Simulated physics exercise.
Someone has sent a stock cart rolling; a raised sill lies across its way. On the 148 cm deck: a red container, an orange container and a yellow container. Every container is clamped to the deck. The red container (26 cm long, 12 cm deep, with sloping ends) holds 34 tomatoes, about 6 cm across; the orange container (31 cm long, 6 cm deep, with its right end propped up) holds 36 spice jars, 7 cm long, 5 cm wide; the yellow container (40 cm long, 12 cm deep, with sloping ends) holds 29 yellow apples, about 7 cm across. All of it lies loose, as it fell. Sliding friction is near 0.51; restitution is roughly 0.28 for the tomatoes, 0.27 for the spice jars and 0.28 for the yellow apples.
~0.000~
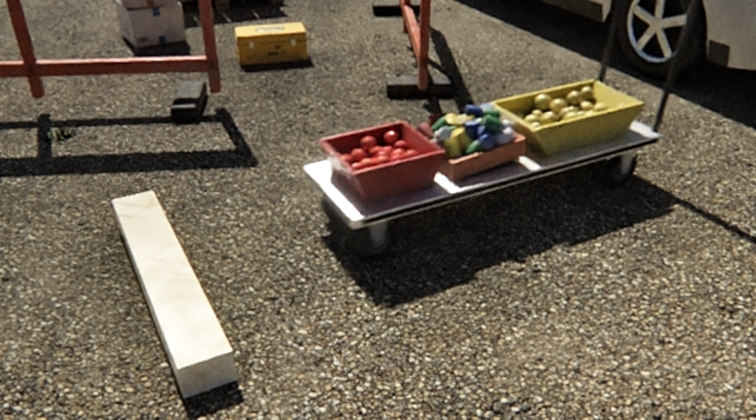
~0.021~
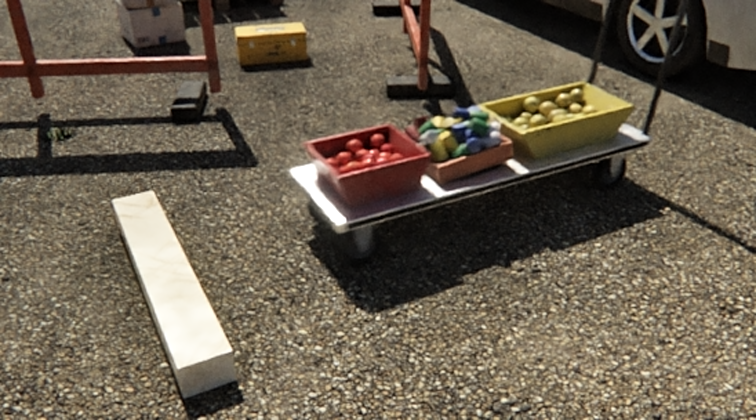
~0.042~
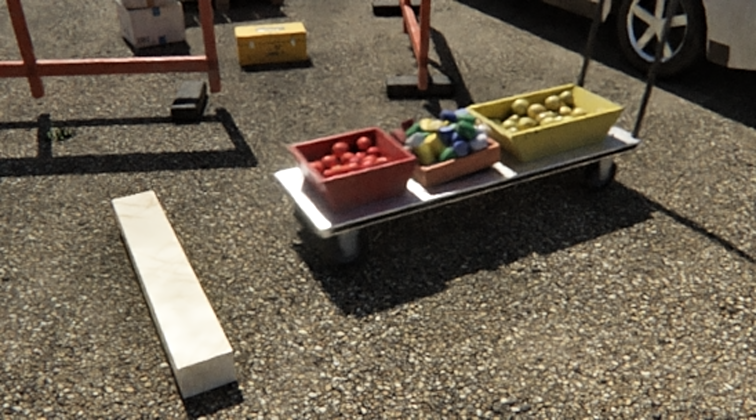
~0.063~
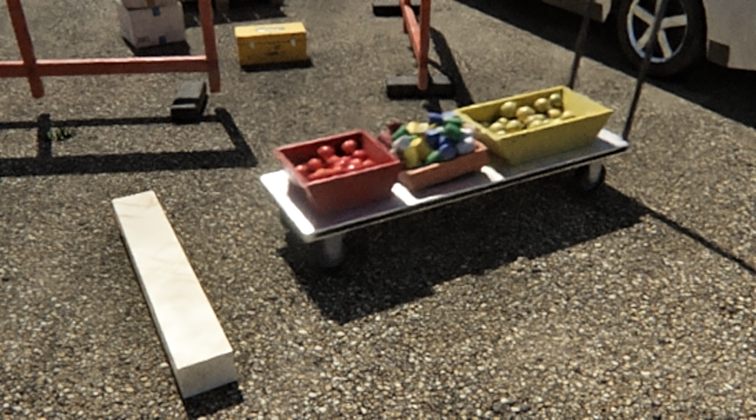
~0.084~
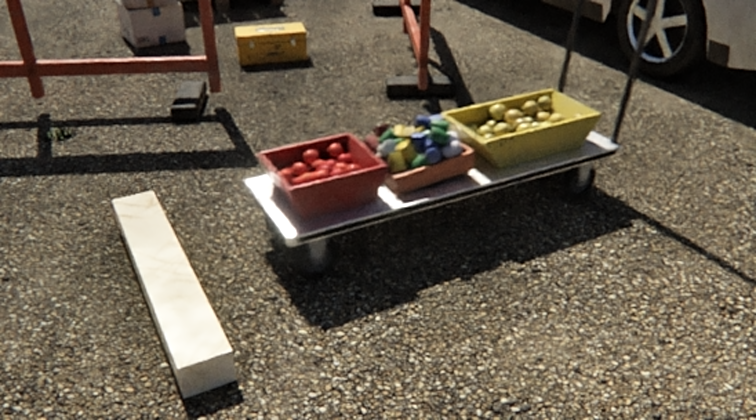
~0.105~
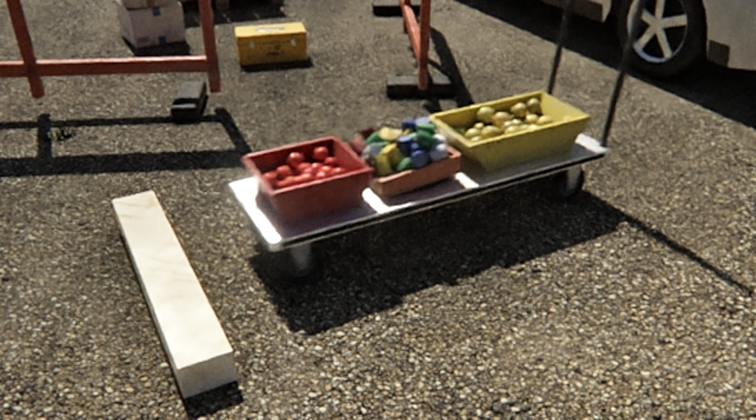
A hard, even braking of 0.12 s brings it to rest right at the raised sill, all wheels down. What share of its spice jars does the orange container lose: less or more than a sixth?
More than a sixth of the spice jars leave the orange container.
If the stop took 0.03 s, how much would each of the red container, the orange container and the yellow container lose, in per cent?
In that case red container 20, orange container 40, yellow container 20 per cent.
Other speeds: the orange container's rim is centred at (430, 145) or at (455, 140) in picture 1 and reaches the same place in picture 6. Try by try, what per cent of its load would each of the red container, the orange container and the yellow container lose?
Red container 0 then 0, orange container 10 then 20, yellow container 0 then 0 per cent.
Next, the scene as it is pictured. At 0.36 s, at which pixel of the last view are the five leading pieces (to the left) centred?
At about (184, 197).
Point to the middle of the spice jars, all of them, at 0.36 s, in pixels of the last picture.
At about (314, 172).
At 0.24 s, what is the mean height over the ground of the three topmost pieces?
Some 40 cm up.
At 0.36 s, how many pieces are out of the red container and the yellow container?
About: Red container 1, yellow container 1.
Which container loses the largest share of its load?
The orange container.
After 0.14 s, the brake bites.
After 0.24 s, red container 34 in, 0 out, orange container 35 in, 1 out and yellow container 29 in, 0 out.
After 0.36 s, red container 33 in, 1 out, orange container 29 in, 7 out and yellow container 28 in, 1 out.
After 0.59 s, red container 32 in, 2 out, orange container 24 in, 12 out and yellow container 26 in, 3 out.
Final count (at 1.10 s), red container 32 in, 2 out, orange container 23 in, 13 out and yellow container 26 in, 3 out. Asked share, 13 of 36, 36 per cent.
